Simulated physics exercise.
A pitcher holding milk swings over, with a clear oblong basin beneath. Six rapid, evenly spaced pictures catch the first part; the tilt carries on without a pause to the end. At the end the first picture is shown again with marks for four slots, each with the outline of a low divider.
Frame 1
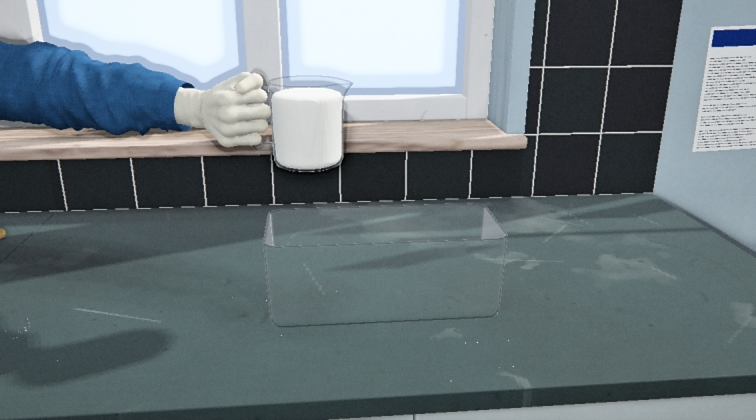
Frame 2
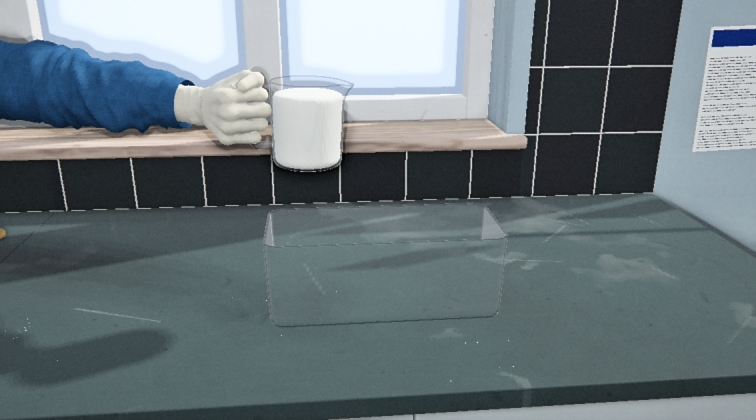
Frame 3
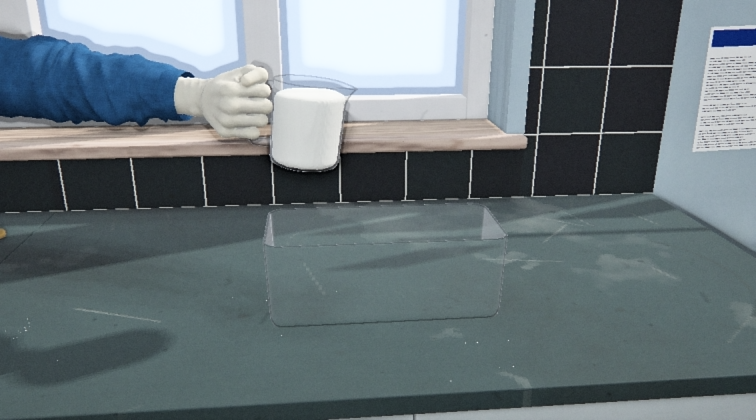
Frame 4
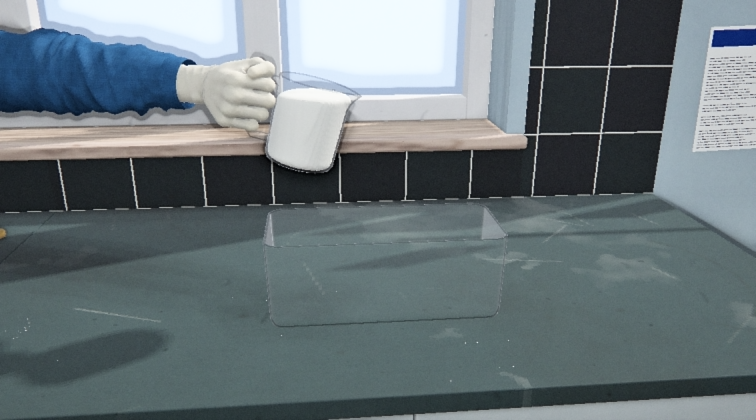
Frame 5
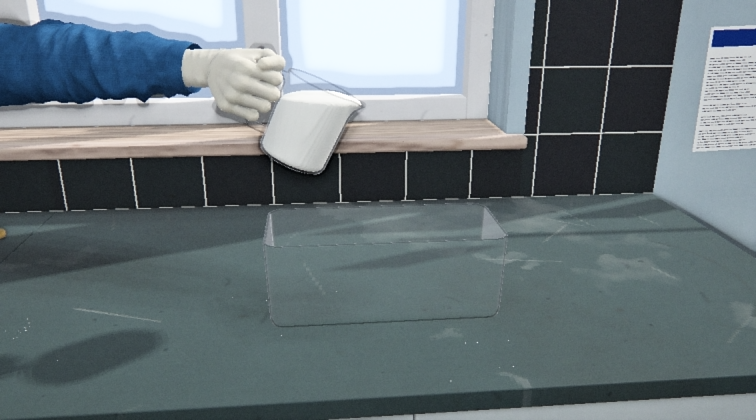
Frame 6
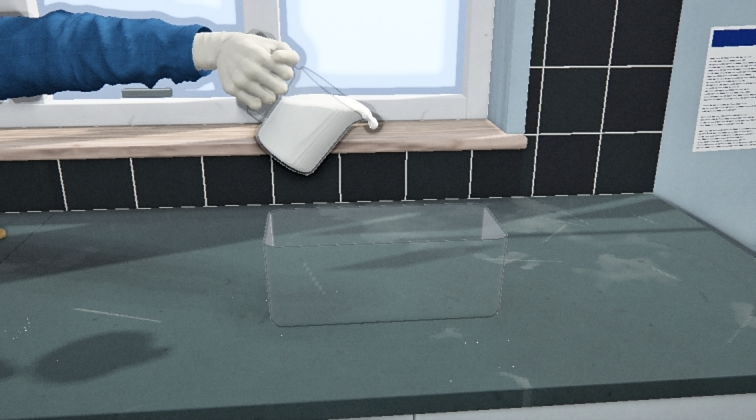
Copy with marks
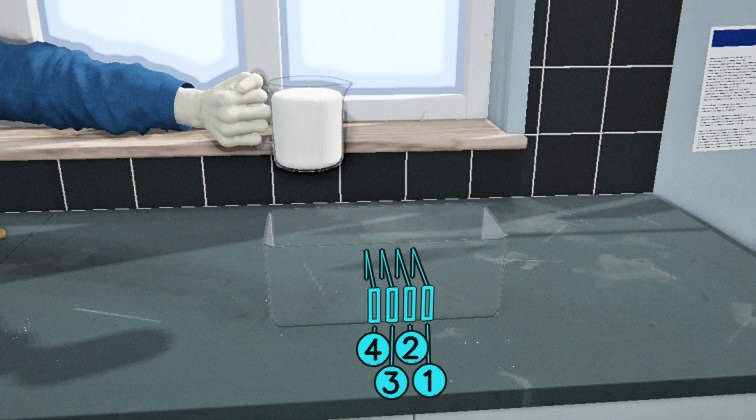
On a dark counter by a window, a gloved hand held a clear pitcher of milk above a see-through basin, then tilted it to the right until a little milk slipped over the lip.
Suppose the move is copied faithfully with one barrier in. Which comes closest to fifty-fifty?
2 beats the others.
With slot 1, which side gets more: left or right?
The left one.
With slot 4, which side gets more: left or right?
The right one.
On the marked copy, 1 at (427, 324); 2 at (409, 325); 3 at (392, 326); 4 at (374, 327).
Choosing 1, about 86 % ends left of the wall and 10 % right of it; 3 % is lost outside.
Choosing 2, about 47 % ends left of the wall and 51 % right of it.
Choosing 3, about 18 % ends left of the wall and 81 % right of it.
Choosing 4, about 4 % ends left of the wall and 95 % right of it.
